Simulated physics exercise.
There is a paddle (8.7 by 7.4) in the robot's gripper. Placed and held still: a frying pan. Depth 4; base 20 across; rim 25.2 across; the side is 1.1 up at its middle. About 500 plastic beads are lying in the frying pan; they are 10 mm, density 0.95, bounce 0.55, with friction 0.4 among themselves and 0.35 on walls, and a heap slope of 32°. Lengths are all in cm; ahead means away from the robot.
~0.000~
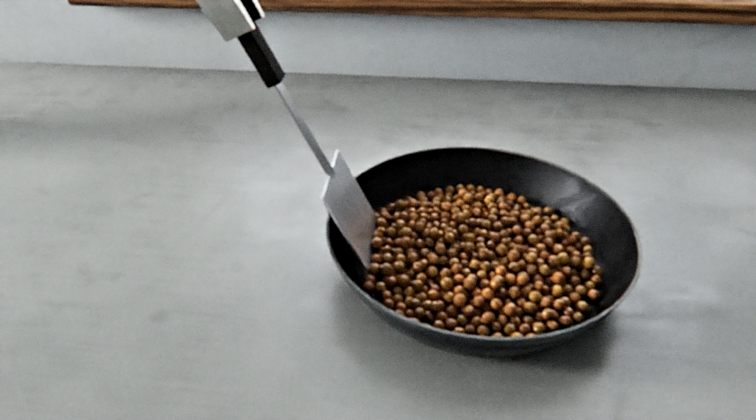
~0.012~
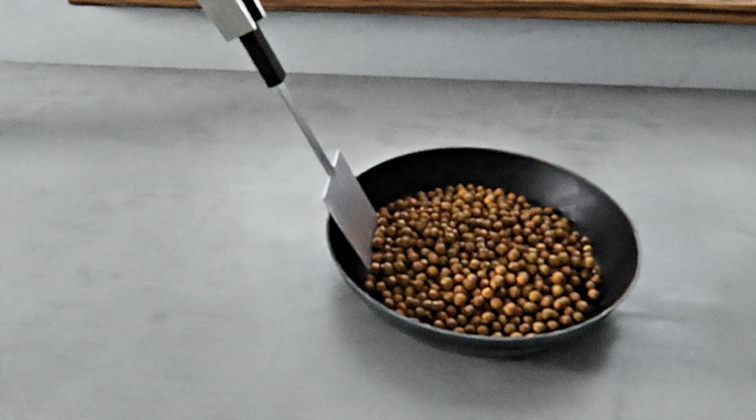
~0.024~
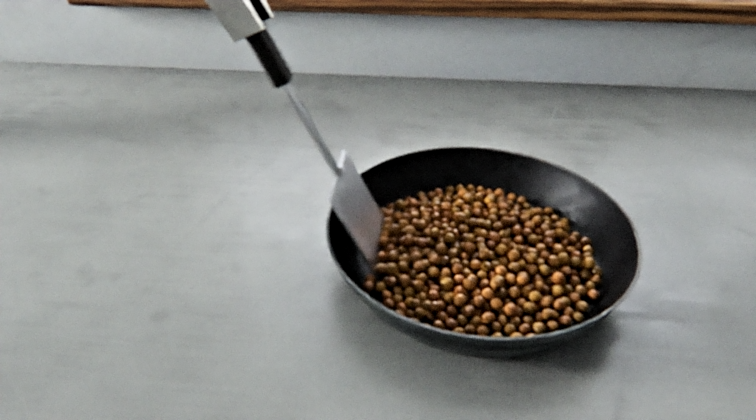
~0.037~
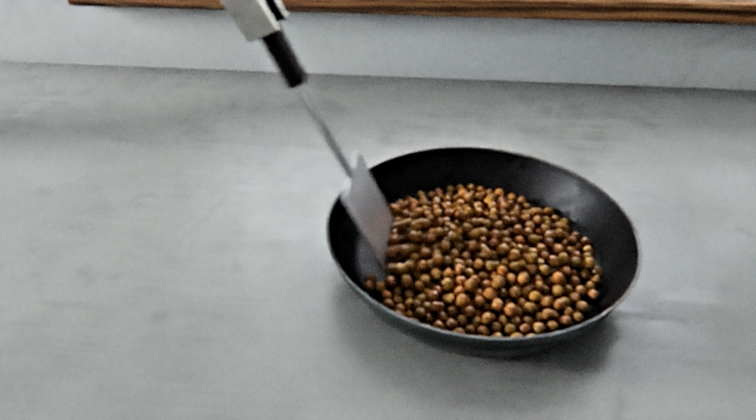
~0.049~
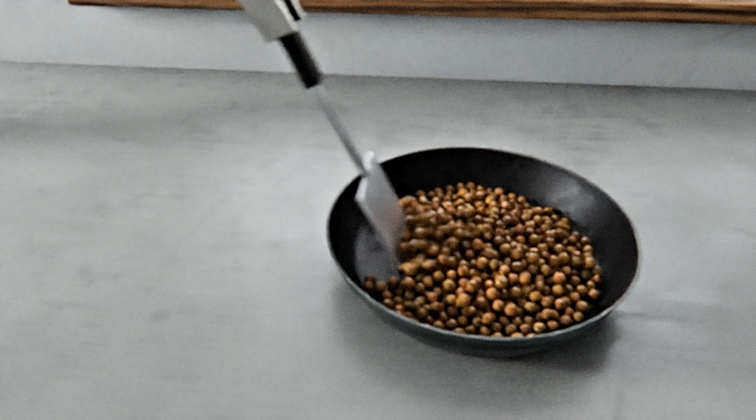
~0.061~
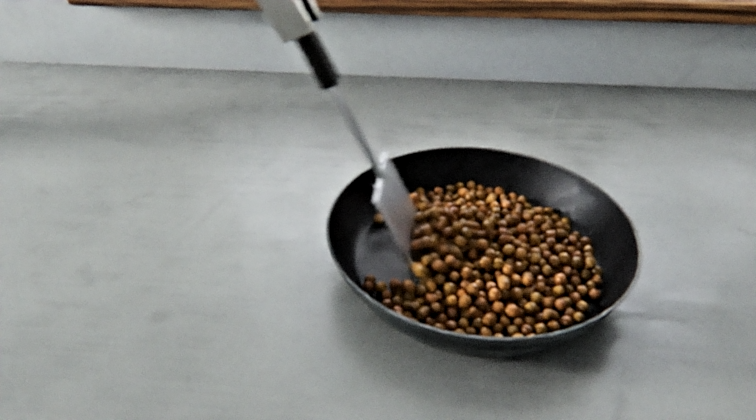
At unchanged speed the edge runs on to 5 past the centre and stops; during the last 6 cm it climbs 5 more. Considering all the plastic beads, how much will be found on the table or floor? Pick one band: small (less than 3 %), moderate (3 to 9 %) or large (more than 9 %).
Moderate.
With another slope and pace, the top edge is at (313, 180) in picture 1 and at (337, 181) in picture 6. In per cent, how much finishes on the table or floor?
Near 0 in a hundred.
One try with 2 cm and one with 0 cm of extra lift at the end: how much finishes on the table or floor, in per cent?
Near 5 and 0 percent respectively.
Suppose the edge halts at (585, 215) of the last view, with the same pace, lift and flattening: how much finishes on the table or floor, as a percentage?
Estimate: Approx. 10 %.
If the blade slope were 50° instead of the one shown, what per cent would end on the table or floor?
Then roughly 10 percent.
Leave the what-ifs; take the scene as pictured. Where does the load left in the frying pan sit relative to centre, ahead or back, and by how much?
The balance point lies close to 3.5 cm ahead.
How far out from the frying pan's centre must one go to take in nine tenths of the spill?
About 70 cm.
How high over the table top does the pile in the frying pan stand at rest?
It reaches roughly 4.0 cm.
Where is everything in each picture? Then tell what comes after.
The first frame shows paddle top edge at (330, 172), sloping 65°; upper third of the load around (473, 244), from x 370 to 595, top at y 190; 500 in the frying pan.
The second frame shows paddle top edge at (331, 172), sloping 65°; upper third of the load around (471, 244), from x 370 to 595, top at y 190.
The third frame shows paddle top edge at (338, 173), sloping 65°; upper third of the load around (469, 243), from x 370 to 595, top at y 190.
The fourth frame shows paddle top edge at (350, 173), sloping 65°; upper third of the load around (468, 243), from x 370 to 595, top at y 190.
The fifth frame shows paddle top edge at (365, 174), sloping 65°; upper third of the load around (468, 243), from x 370 to 595, top at y 185.
The sixth frame shows paddle top edge at (380, 175), sloping 65°; upper third of the load around (469, 243), from x 370 to 595, top at y 185; 500 in the frying pan.
By 0.09 s, sloping 65°, highest piece 5 above the table; 500 in the frying pan.
By 0.12 s, sloping 65°, highest piece 6 above the table; 500 in the frying pan.
By 0.34 s, sloping 65°, highest piece 4 above the table; 473 in the frying pan, 25 on the table or floor, 2 on the blade or in flight.
By 1.39 s, sloping 65°, highest piece 4 above the table; 473 in the frying pan, 27 on the table or floor.
Final count, 473 in the frying pan, 27 on the table or floor. That is 5 % on the table or floor.
